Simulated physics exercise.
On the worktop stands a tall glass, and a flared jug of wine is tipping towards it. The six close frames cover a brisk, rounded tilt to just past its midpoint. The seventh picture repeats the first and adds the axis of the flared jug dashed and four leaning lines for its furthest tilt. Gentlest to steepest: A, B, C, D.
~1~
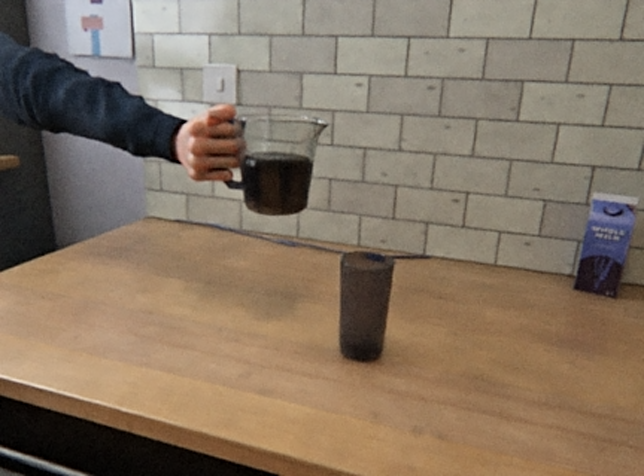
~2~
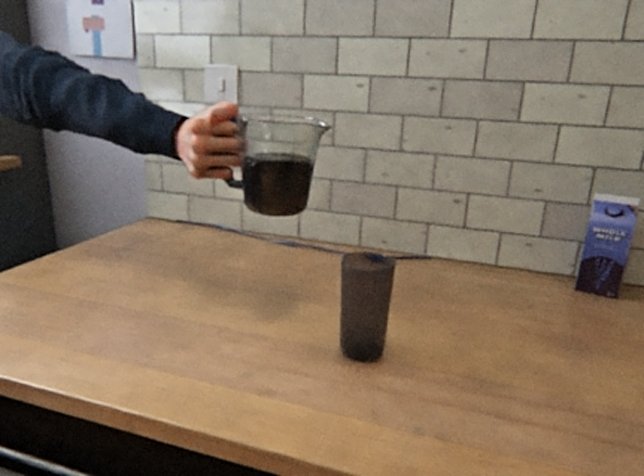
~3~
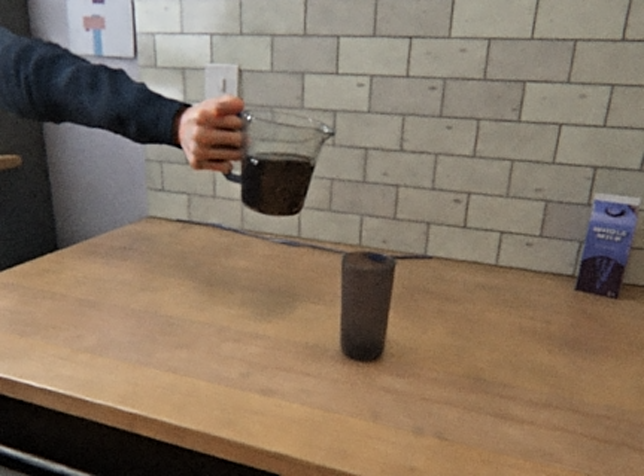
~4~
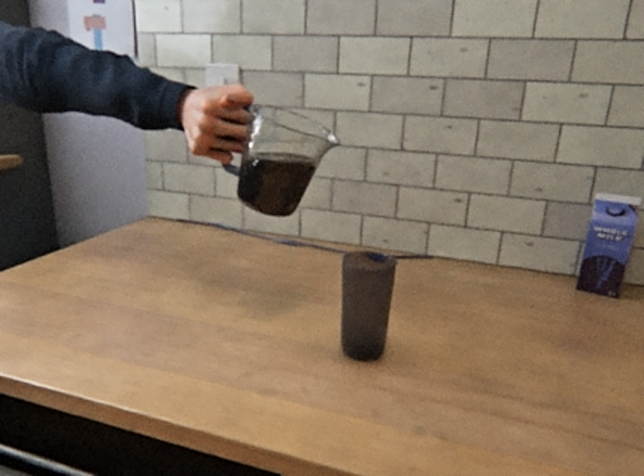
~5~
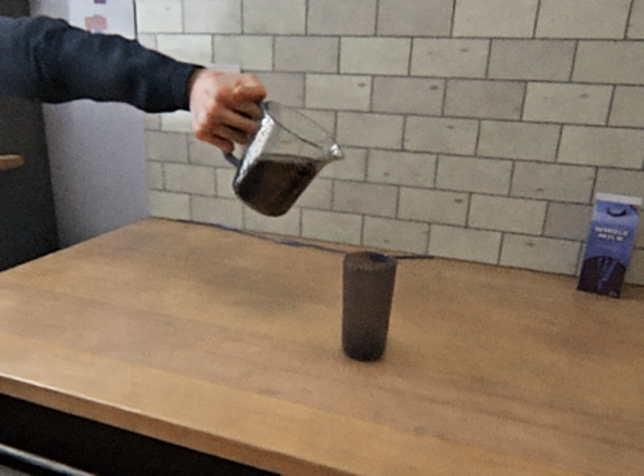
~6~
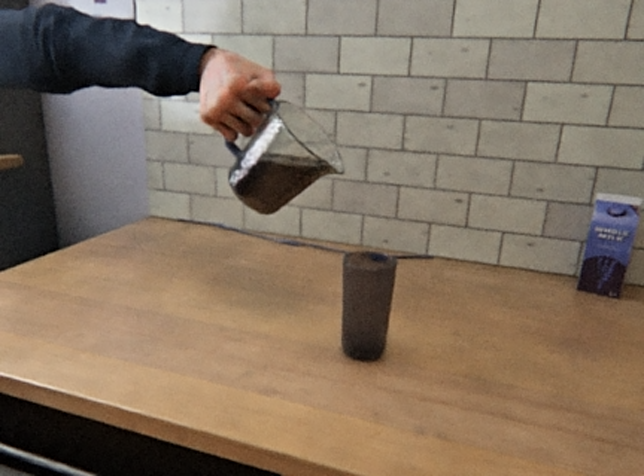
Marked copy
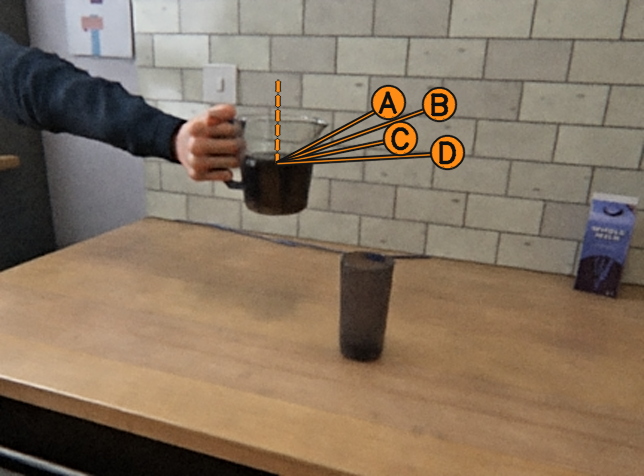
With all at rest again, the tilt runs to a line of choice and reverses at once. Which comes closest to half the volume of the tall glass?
B.
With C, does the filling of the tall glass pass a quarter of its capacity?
Yes, clearly.
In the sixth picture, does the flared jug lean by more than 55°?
No.
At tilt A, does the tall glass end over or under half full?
Under half.
In orange, A at (373, 112); B at (423, 110); C at (383, 142); D at (431, 154).
With A, the tall glass ends with about 31 % of what it can hold.
With B, the tall glass ends with about 51 % of what it can hold.
With C, the tall glass ends with about 70 % of what it can hold.
With D, the tall glass ends with about 87 % of what it can hold.
